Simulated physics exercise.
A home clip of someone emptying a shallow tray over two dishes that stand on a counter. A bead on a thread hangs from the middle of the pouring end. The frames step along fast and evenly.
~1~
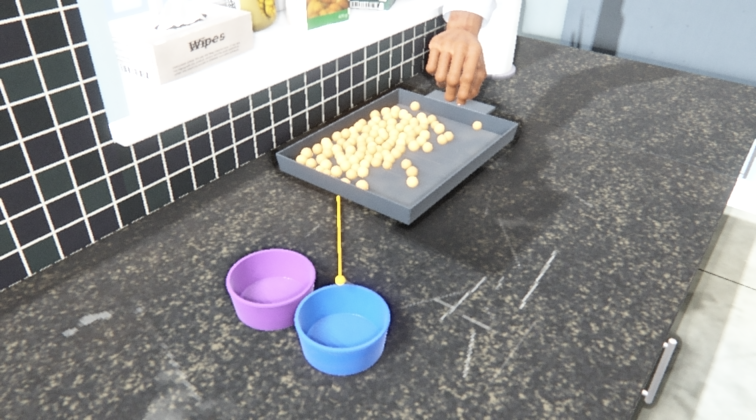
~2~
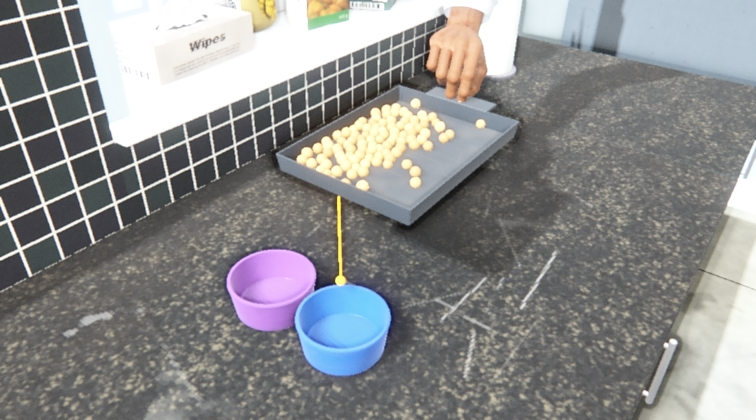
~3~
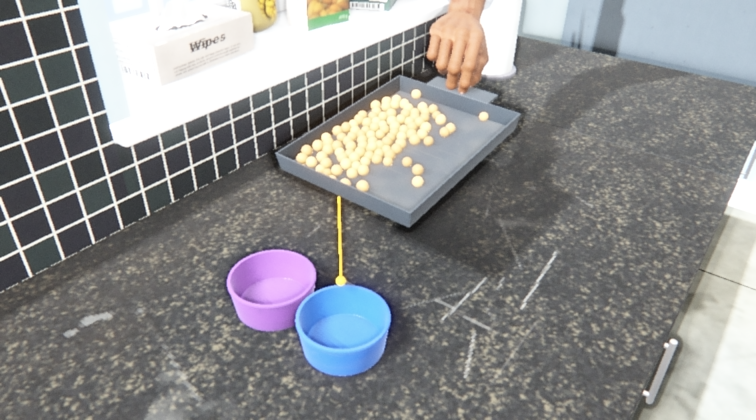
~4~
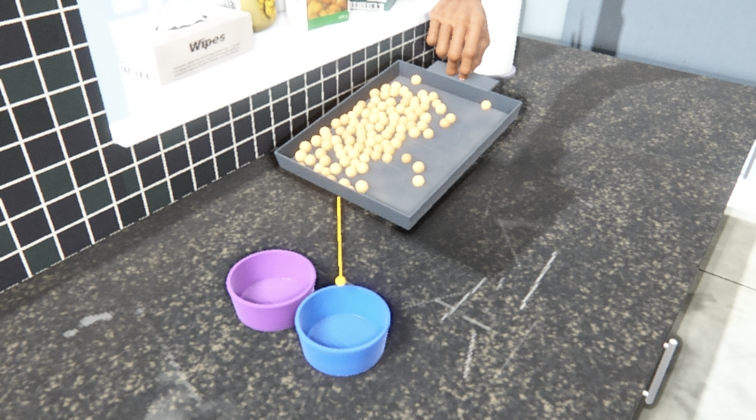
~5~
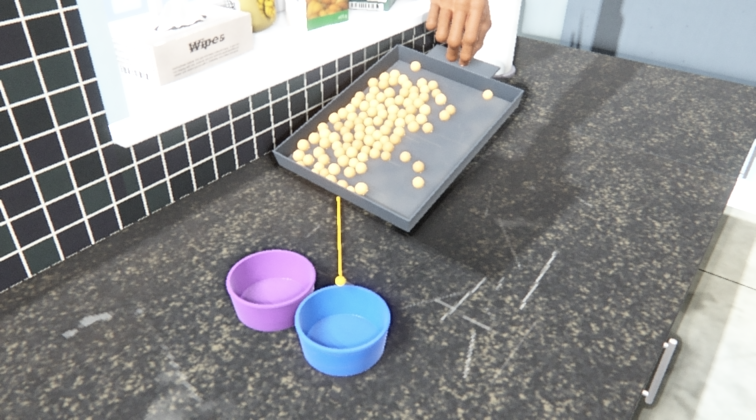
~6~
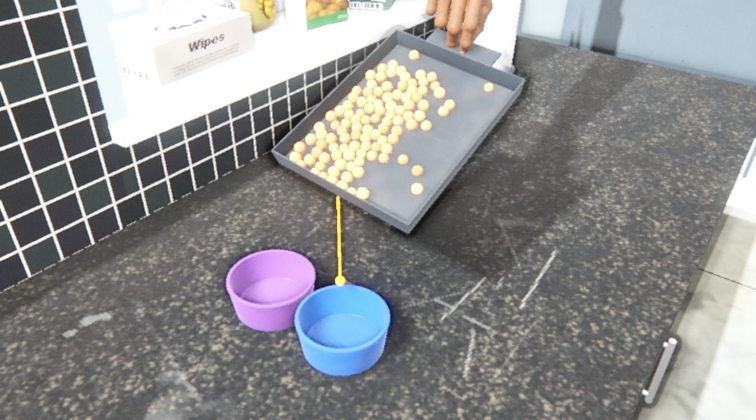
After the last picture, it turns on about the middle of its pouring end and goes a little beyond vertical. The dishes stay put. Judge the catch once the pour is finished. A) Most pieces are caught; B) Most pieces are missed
Most pieces are missed (B).
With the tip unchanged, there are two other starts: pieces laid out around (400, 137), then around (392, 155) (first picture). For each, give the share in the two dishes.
About 30 % and 30 %.
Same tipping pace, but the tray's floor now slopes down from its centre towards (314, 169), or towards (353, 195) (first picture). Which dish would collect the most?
The first try goes to the one on the left and the second to the one on the right.
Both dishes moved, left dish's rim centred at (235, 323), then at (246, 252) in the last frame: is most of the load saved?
Try 1: Not up to half; try 2: Not up to half.
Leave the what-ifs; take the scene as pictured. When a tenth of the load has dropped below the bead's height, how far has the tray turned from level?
Approx. reading: About 85°.
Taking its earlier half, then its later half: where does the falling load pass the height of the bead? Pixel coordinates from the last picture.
The first part at (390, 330); the rest at (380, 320).
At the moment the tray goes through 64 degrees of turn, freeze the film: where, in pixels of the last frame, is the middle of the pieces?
The middle of the pieces lands at roughly (376, 185).
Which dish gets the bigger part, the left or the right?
Winner, as observed: The right-positioned one.
Soon, tray tipped steeply; nearly all on the tray; a stray few in the air.
A while on, tray tipped past a quarter turn; about a third on the tray; a small part in the right dish; about a quarter outside both; about a third in the air.
Towards the end, tray tipped past a quarter turn; about a quarter in the right dish; about two thirds outside both.
Finally, tray tipped past a quarter turn; about a quarter in the right dish; none in the left dish; about two thirds outside both.
